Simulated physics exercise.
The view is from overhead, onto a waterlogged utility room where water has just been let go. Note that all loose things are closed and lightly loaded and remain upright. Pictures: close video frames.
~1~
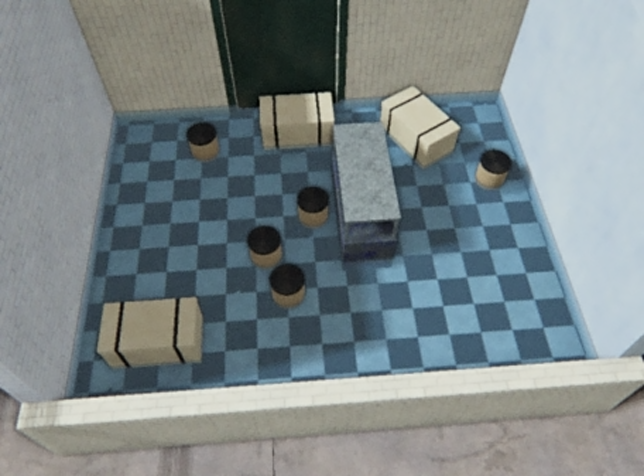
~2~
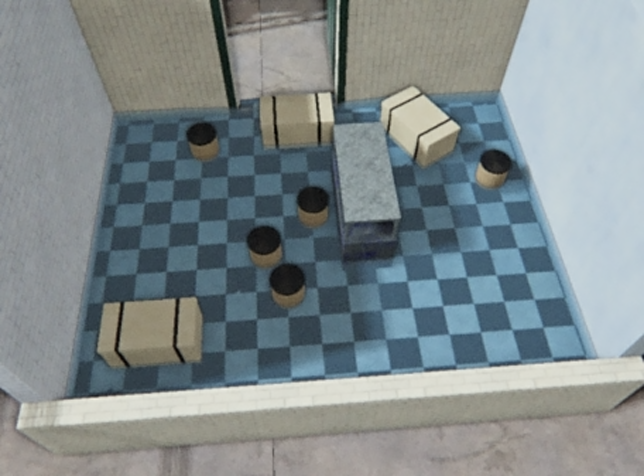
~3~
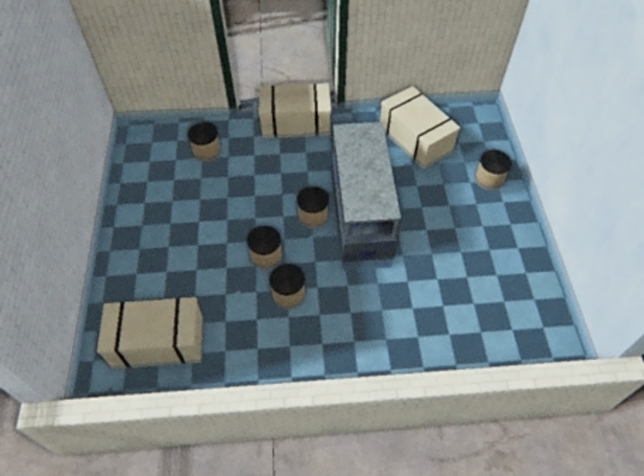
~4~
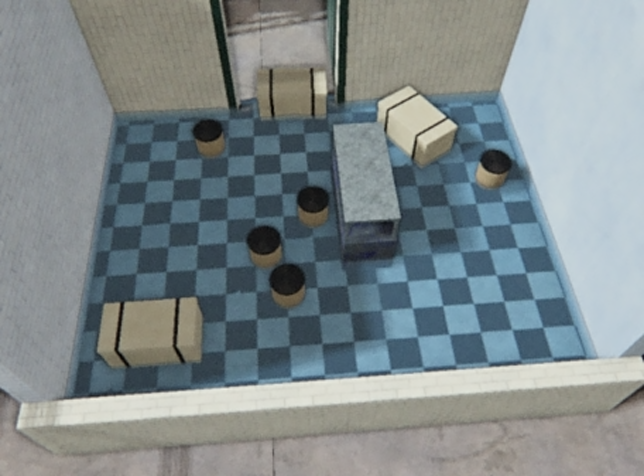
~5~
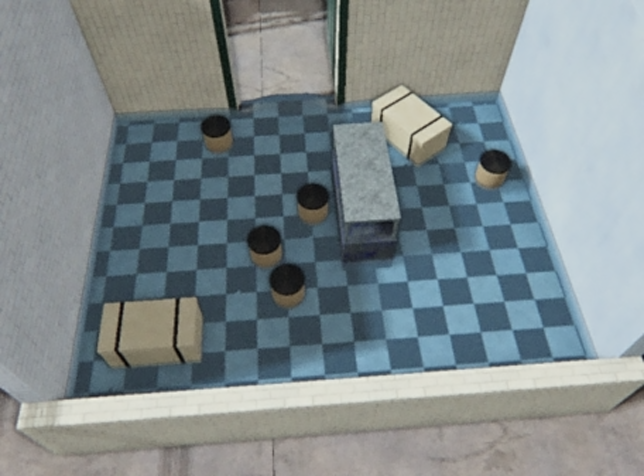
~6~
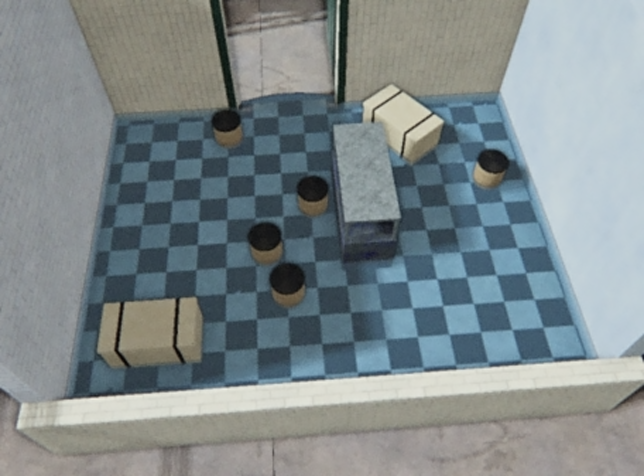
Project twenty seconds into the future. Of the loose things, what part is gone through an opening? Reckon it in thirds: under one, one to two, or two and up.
The share will most likely be no less than two thirds.
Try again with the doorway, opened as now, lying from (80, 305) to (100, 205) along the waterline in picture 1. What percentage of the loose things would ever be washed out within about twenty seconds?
Near 60 in a hundred.
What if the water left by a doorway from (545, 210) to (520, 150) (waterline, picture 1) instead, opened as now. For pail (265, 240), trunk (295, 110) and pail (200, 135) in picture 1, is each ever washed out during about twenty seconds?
Ordered result: Retained / exited / retained.
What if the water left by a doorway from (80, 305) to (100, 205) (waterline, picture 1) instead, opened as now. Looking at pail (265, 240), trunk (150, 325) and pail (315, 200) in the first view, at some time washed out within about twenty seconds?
One by one, that's lost, lost, not lost.
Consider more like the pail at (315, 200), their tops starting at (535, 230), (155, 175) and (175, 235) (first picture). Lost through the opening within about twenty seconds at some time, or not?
Per object, in the order given: Never exits / exits at some point / exits at some point.
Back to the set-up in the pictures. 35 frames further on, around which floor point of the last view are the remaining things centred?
What remains is centred near (291, 197).
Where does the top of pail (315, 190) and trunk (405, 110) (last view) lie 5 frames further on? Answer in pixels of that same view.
The first should be near (310, 154), the second near (355, 101).
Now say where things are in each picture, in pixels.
The first frame shows a pail at (201, 133), afloat; a trunk at (421, 115) floats; 0 of 8 have shifted.
The second frame shows a pail at (201, 133) floats; a trunk at (421, 115), afloat; 0 of 8 have shifted.
The third frame shows a pail at (203, 133), afloat; a trunk at (420, 115) floats; 1 of 8 have shifted.
The fourth frame shows a pail at (208, 130), afloat, close to its start; a trunk at (417, 114), afloat, close to its start; 2 of 8 have shifted.
The fifth frame shows a pail at (216, 126) floats, close to its start; a trunk at (412, 113), afloat, close to its start; 4 of 8 have shifted.
The sixth frame shows a pail at (226, 120), afloat, a stride from its start; a trunk at (403, 112) floats, close to its start; 5 of 8 have shifted.
A moment on, 2 of 8 are out; 6 afloat.
Next, 4 of 8 are out; 4 afloat.
Later, 6 of 8 are out; 2 afloat.
In the end, 6 of 8 are out; 2 afloat.
